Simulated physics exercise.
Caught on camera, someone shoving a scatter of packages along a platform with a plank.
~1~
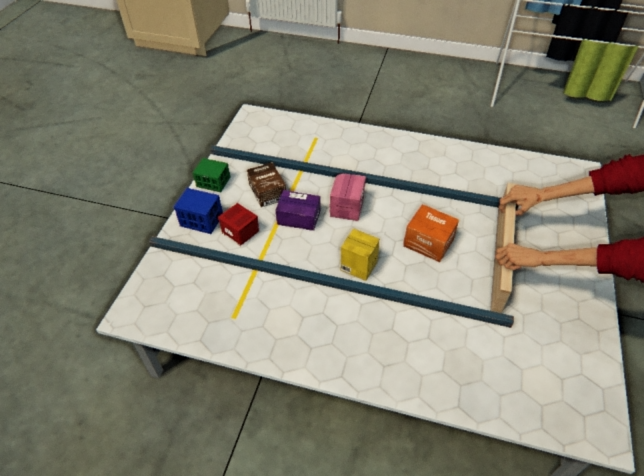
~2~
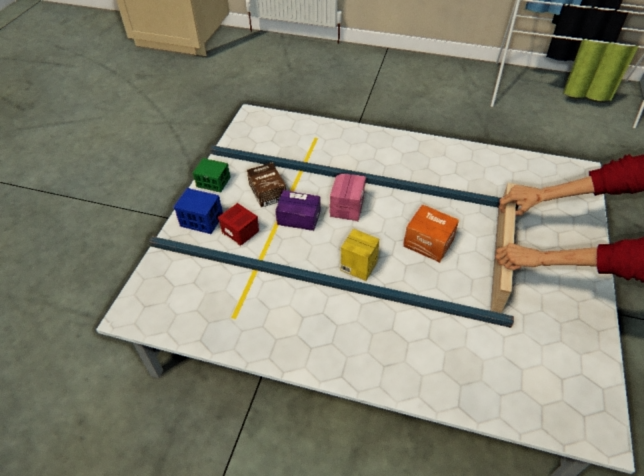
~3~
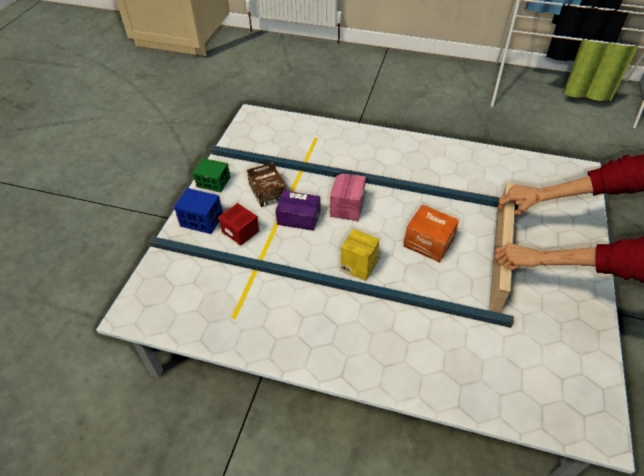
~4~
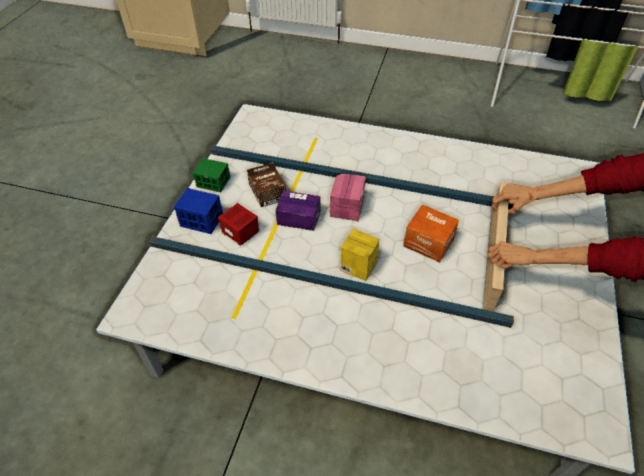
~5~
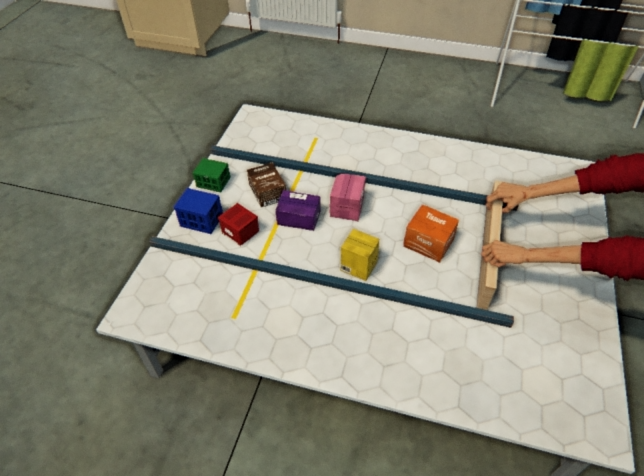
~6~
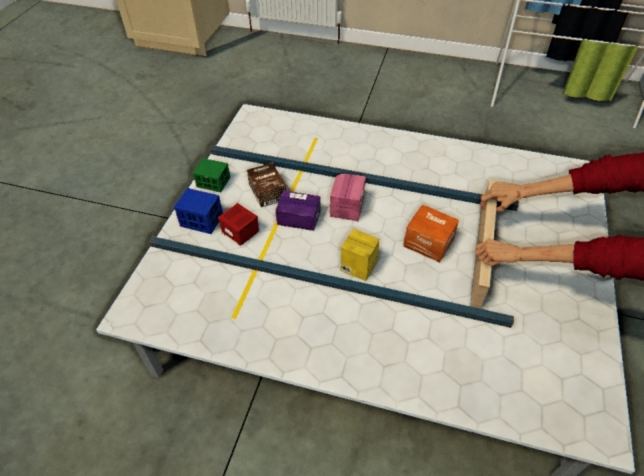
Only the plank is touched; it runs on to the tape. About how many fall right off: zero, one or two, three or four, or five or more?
Outcome: The number that fall off is zero.
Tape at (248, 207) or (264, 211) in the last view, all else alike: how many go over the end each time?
In that order 2 and 0.
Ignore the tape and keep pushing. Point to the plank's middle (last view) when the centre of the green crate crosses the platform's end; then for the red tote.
About (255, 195), and (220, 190) for the other.
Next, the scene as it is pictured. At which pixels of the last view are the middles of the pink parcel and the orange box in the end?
The pink parcel stops around (275, 172); the orange box around (261, 204).
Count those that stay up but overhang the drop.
That would be 1.
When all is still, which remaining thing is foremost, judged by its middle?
The blue crate.
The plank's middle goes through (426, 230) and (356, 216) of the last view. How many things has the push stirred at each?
At the one place 1, at the other 4.
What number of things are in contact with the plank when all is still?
That makes 3.
Soon after, none off yet; green crate at rest near (212, 175); blue crate at rest near (199, 211); red tote at rest near (239, 225).
At rest, the number that fall off is zero.
